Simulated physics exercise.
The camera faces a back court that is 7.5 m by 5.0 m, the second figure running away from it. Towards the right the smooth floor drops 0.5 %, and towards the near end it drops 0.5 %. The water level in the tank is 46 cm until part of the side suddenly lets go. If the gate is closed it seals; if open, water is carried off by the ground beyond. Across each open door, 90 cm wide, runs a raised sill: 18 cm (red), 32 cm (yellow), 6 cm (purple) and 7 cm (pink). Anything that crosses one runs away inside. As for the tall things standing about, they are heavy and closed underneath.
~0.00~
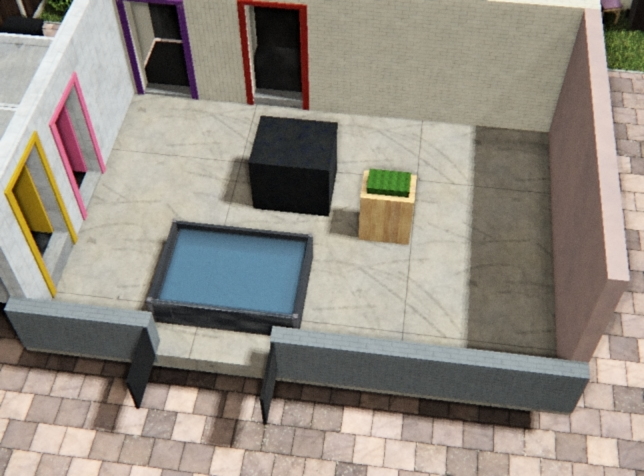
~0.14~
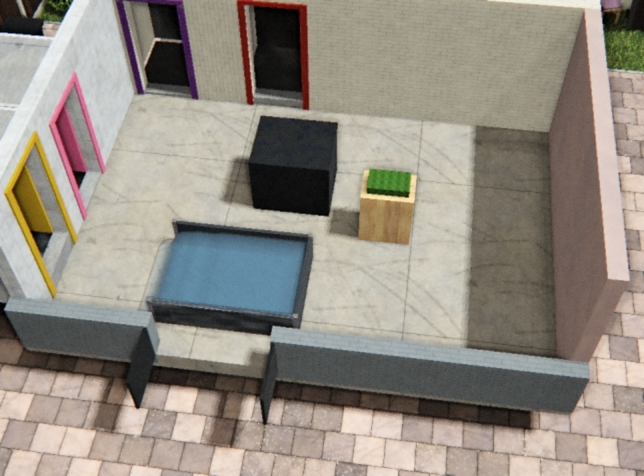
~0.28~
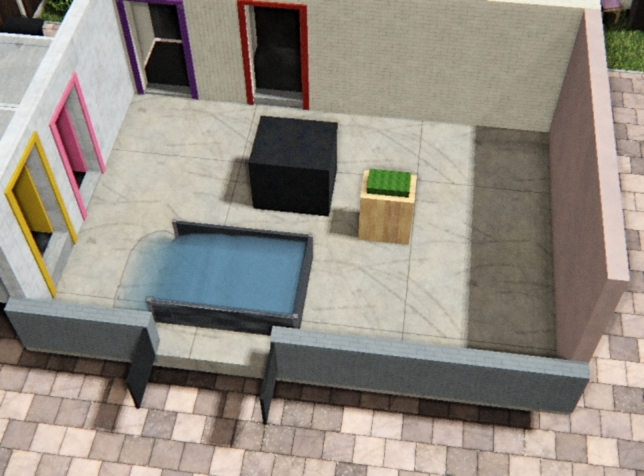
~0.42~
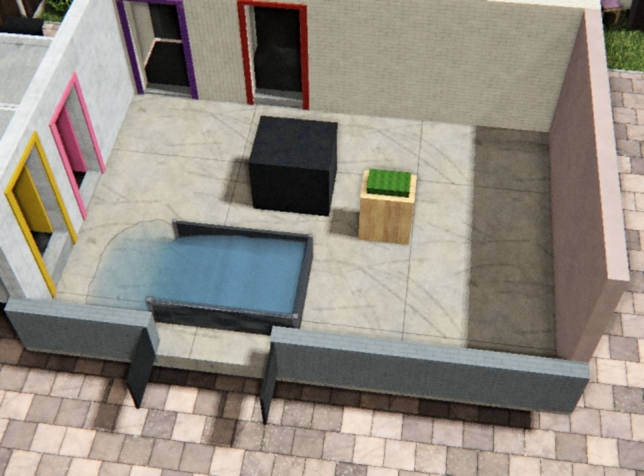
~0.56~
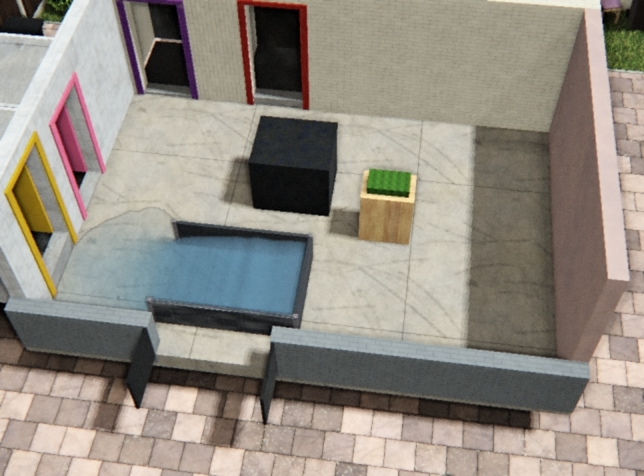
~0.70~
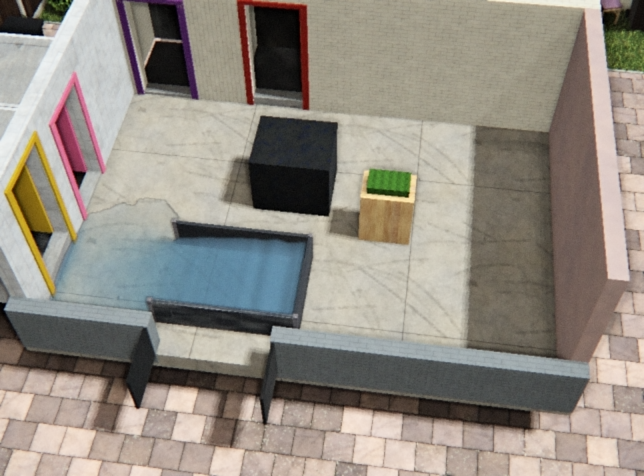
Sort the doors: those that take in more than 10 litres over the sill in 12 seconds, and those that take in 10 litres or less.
Sorted: The red door takes in 10 litres or less; the yellow door takes in 10 litres or less; the purple door takes in more; the pink door takes in more.
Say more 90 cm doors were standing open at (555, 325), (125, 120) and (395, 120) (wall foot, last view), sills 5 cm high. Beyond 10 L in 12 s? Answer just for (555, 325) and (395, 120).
Taking them in order, the first gets too little and the second too little.
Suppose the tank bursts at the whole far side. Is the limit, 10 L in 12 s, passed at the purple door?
Purple: Exceeds.
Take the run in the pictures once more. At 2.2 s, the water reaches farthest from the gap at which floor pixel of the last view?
About (127, 113) in the last view.
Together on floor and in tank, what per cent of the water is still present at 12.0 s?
About 82 percent of the water remains.
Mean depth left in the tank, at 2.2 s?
18 cm.
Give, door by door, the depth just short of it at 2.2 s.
In centimetres - red: 0, yellow: 28, purple: 0, pink: 13.
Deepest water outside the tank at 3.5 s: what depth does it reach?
Up to near 18 cm.
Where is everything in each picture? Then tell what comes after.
The first picture shows the tank at (233, 270) is whole and still, 46 cm deep.
In the second picture, the front is at a hidden place, 0.8 m from the gap at (168, 274); 0.3 m2 of floor is under water; 46 cm left at the back of the tank.
In the third picture, the front is at a hidden place, 0.9 m from the gap at (168, 276); 0.9 m2 of floor is under water; 46 cm left at the back of the tank.
In the fourth picture, water pours out at (169, 276) and has run 1.2 m, to a hidden place; typically 7 cm deep outside, 46 cm at the tank's back.
In the fifth picture, the front is at (61, 289), 1.6 m from the gap at (169, 277); 2.9 m2 of floor is under water; 46 cm left at the back of the tank.
In the sixth picture, water pours out at (169, 277) and has run 2.0 m, to a hidden place; typically 6 cm deep outside, 43 cm at the tank's back.
After 1.4 s water covers 15 % of the floor and is deepest (35 cm) near (43, 325); red door not reached, yellow door 27 cm at the sill, 0 L in, purple door not reached, pink door 10 cm at the sill, 0 L in.
After 2.2 s water covers 15 % of the floor and is deepest (28 cm) near (43, 325); red door not reached, yellow door 28 cm at the sill, 0 L in, purple door not reached, pink door 13 cm at the sill, 8 L in.
After 3.5 s water covers 35 % of the floor and is deepest (18 cm) near (102, 332); red door not reached, yellow door 17 cm at the sill, 0 L in, purple door 16 cm at the sill, 18 L in, pink door 10 cm at the sill, 25 L in.
After 7.0 s water covers 55 % of the floor and is deepest (8 cm) near (162, 102); red door 6 cm at the sill, 0 L in, yellow door 5 cm at the sill, 0 L in, purple door 8 cm at the sill, 104 L in, pink door 5 cm at the sill, 31 L in.
After 12.0 s water covers 75 % of the floor and is deepest (6 cm) near (551, 387); red door 3 cm at the sill, 0 L in, yellow door 5 cm at the sill, 0 L in, purple door 2 cm at the sill, 109 L in, pink door 4 cm at the sill, 31 L in.
